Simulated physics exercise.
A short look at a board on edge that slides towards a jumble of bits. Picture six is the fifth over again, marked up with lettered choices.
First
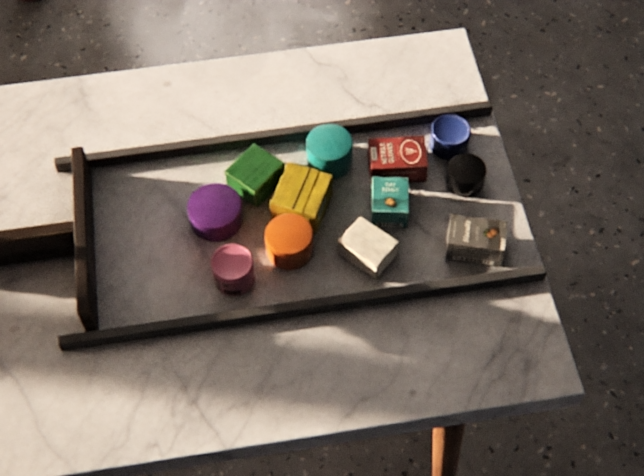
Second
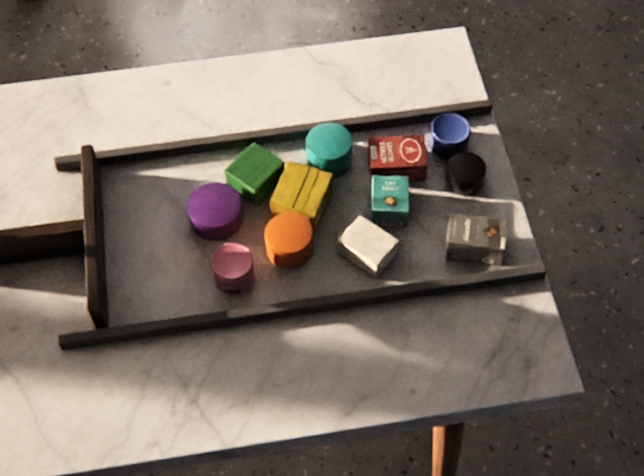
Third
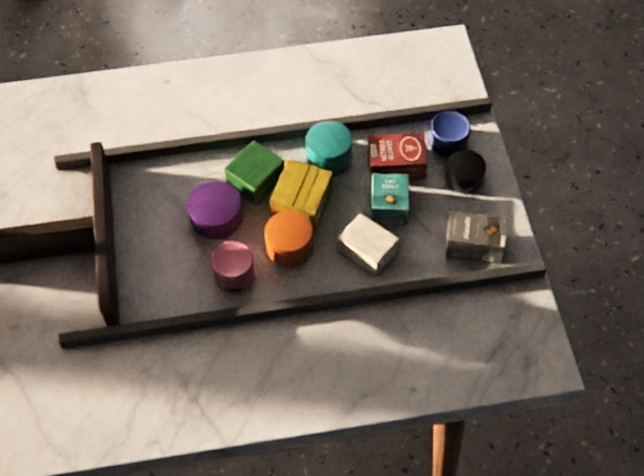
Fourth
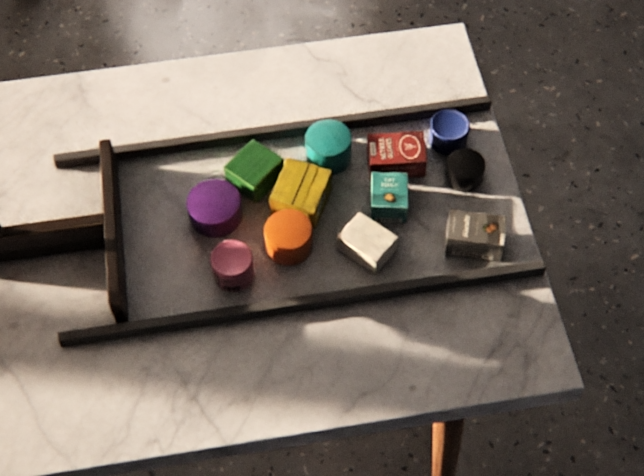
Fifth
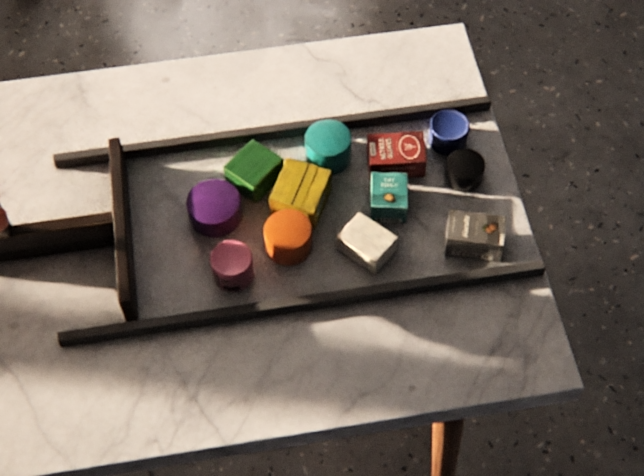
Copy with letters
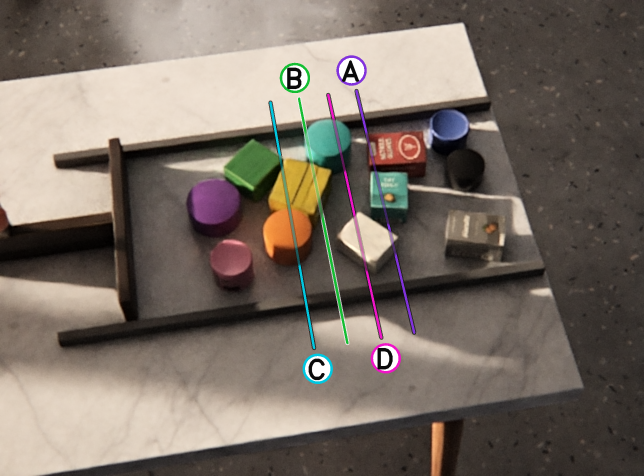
A dark board standing on edge slid slowly to the right between two rails on a marble table, drawing closer to a jumble of colourful pots, boxes and blocks, which stayed still.
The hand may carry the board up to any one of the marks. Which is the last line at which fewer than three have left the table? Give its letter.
No third one falls up to A.
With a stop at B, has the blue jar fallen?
By then, no.
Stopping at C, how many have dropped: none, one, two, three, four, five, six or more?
By then, none.
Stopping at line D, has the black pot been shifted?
By then, yes.
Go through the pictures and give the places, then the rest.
The first frame shows white block (369, 248); yellow box (302, 197); grey packet (476, 240).
The second frame shows board (89, 223); blue jar (450, 136).
The third frame shows board (99, 220); orange pot (289, 239).
The fourth frame shows board (109, 217); pink jar (233, 267).
The fifth frame shows board (119, 215); green block (254, 171); red box (396, 155); purple pot (215, 208).
On the copy, A at (383, 202); B at (321, 211); C at (291, 216); D at (353, 207).
On A. First, board (214, 202); pink jar (251, 264); green block (266, 165).
Then, board (308, 189); blue jar (464, 127); turquoise packet (437, 187).
Finally, board (379, 179); blue jar over the edge; black pot over the edge; two fallen.
By contrast, B is within the limit but short; C is within the limit but short; D is within the limit but short.
